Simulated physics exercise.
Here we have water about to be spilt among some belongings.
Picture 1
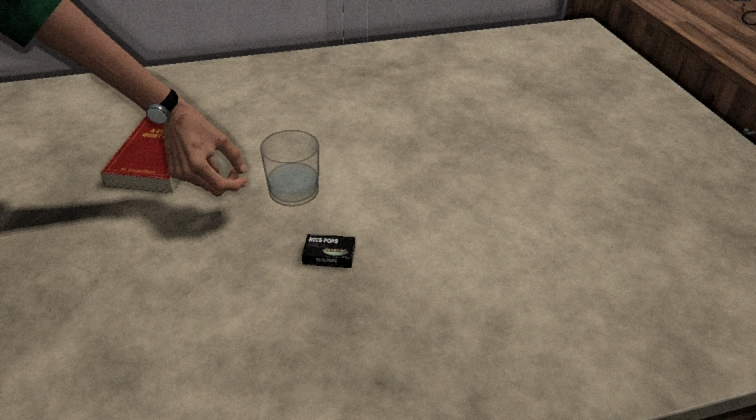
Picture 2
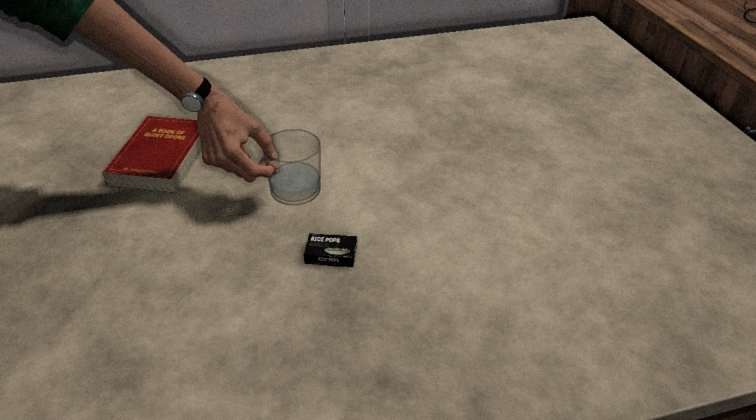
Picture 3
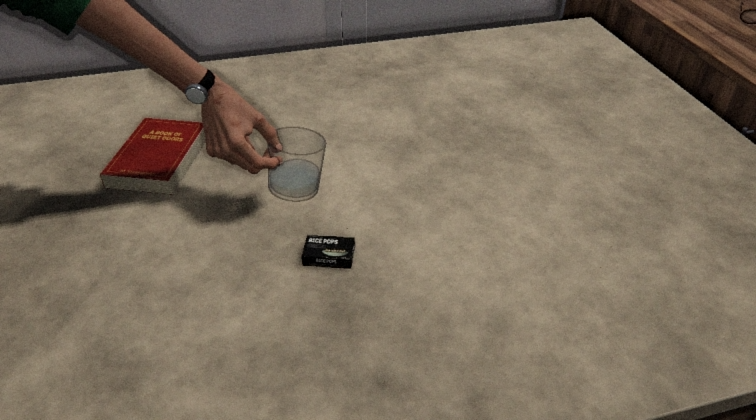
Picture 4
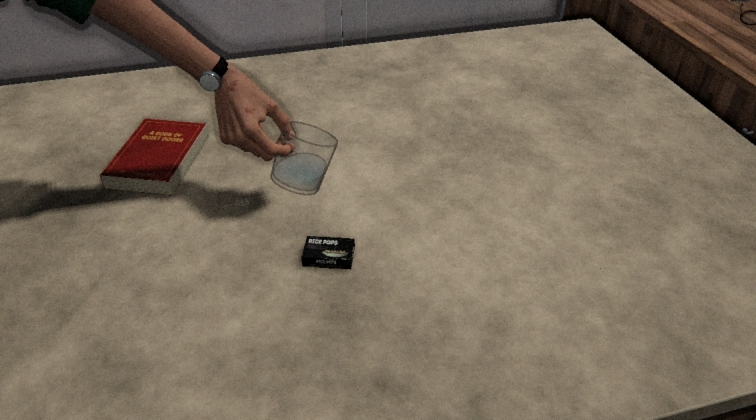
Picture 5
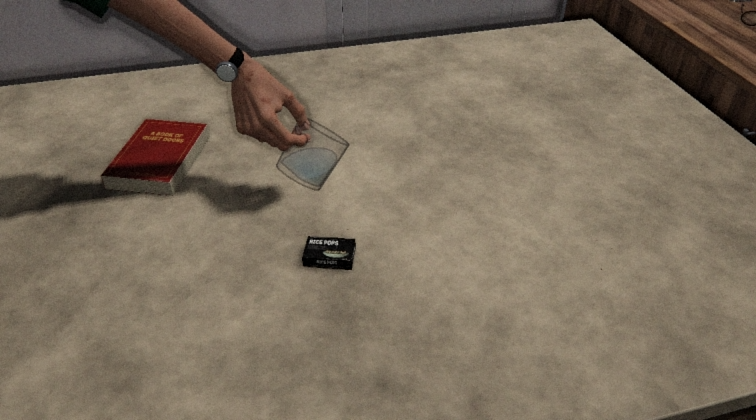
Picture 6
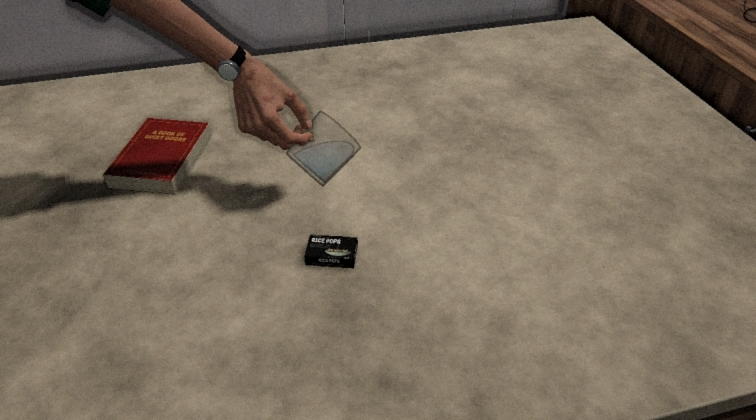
At first, a hand reaches from the upper left toward a clear tumbler of water standing upright on a mottled tabletop, near a red book and a small black carton. The fingers meet the glass's side, then the tumbler tilts rightward, leaning more and more steeply as the hand follows.
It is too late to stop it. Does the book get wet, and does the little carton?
The book escapes and the little carton escapes.
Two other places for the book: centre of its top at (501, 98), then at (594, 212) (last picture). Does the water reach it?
First it ends up in the puddle, then it remains untouched.
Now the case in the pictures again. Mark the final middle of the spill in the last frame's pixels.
Roughly at (454, 118).
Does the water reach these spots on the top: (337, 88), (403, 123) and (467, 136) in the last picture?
In turn: Dry, soaked, reached.
A moment on, the puddle covers about as much as a plate; the book is untouched; the little carton is untouched.
When it is over, the puddle covers about as much as a plate; the book is untouched; the little carton is untouched.
